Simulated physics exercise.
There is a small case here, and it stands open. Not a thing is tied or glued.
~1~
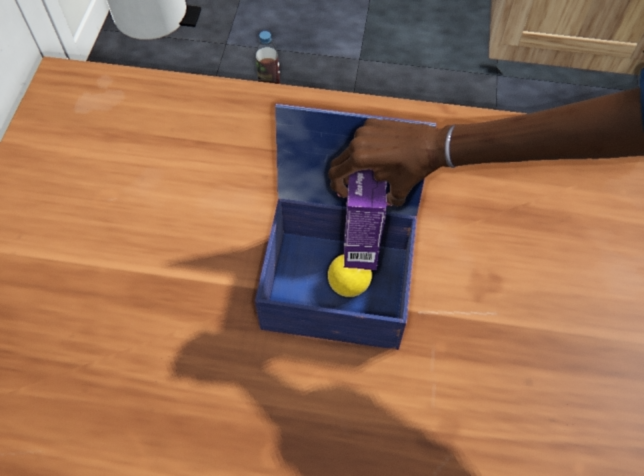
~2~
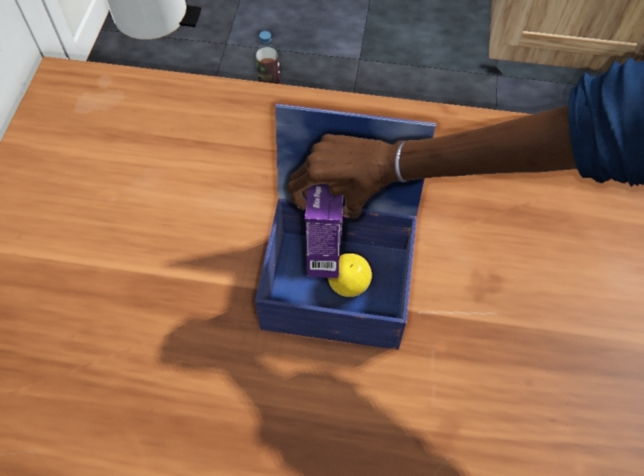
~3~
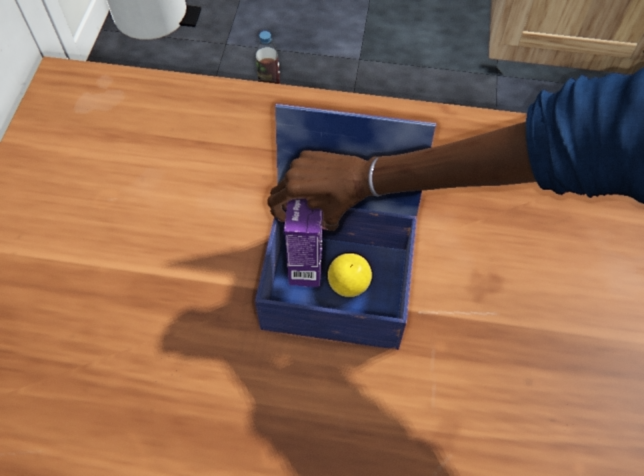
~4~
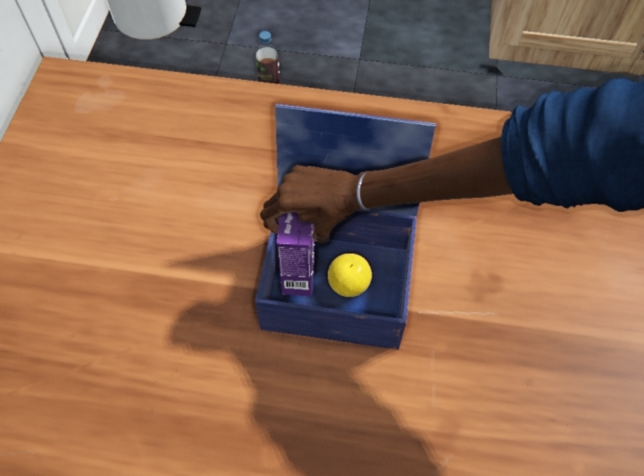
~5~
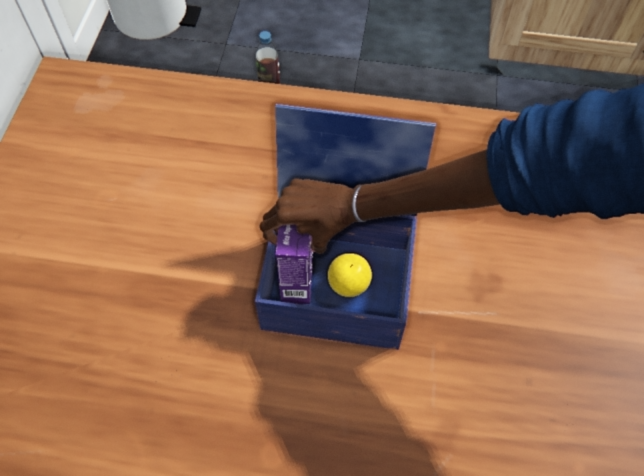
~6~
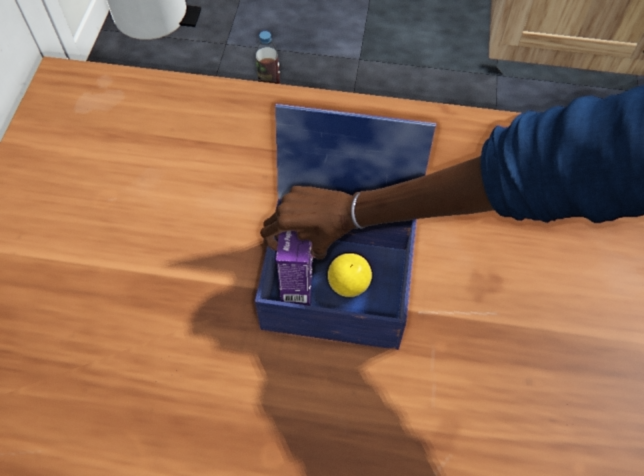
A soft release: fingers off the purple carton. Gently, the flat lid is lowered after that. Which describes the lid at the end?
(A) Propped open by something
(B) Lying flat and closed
Option A: Propped open by something.
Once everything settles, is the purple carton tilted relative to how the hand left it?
Simply put, it remains unturned.
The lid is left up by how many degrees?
Around 40 degrees.
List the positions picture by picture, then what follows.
The first frame shows on its way; purple carton (364, 218); yellow apple (350, 275).
The second frame shows on its way; purple carton (325, 229); yellow apple (350, 275).
The third frame shows on its way; purple carton (305, 240); yellow apple (350, 275).
The fourth frame shows on its way; purple carton (298, 251); yellow apple (350, 275).
The fifth frame shows on its way; purple carton (296, 261); yellow apple (350, 275).
The sixth frame shows in place under the hand; purple carton (296, 266); yellow apple (350, 275).
Then, 1.10 s past the last view, lid starting down.
Then, 1.40 s past the last view, lid 72° above the rim.
Then, 1.70 s past the last view, lid 48° above the rim.
Finally, lid 42° above the rim; both still in place. Final places as the last picture's camera would see them, purple carton near (296, 266).
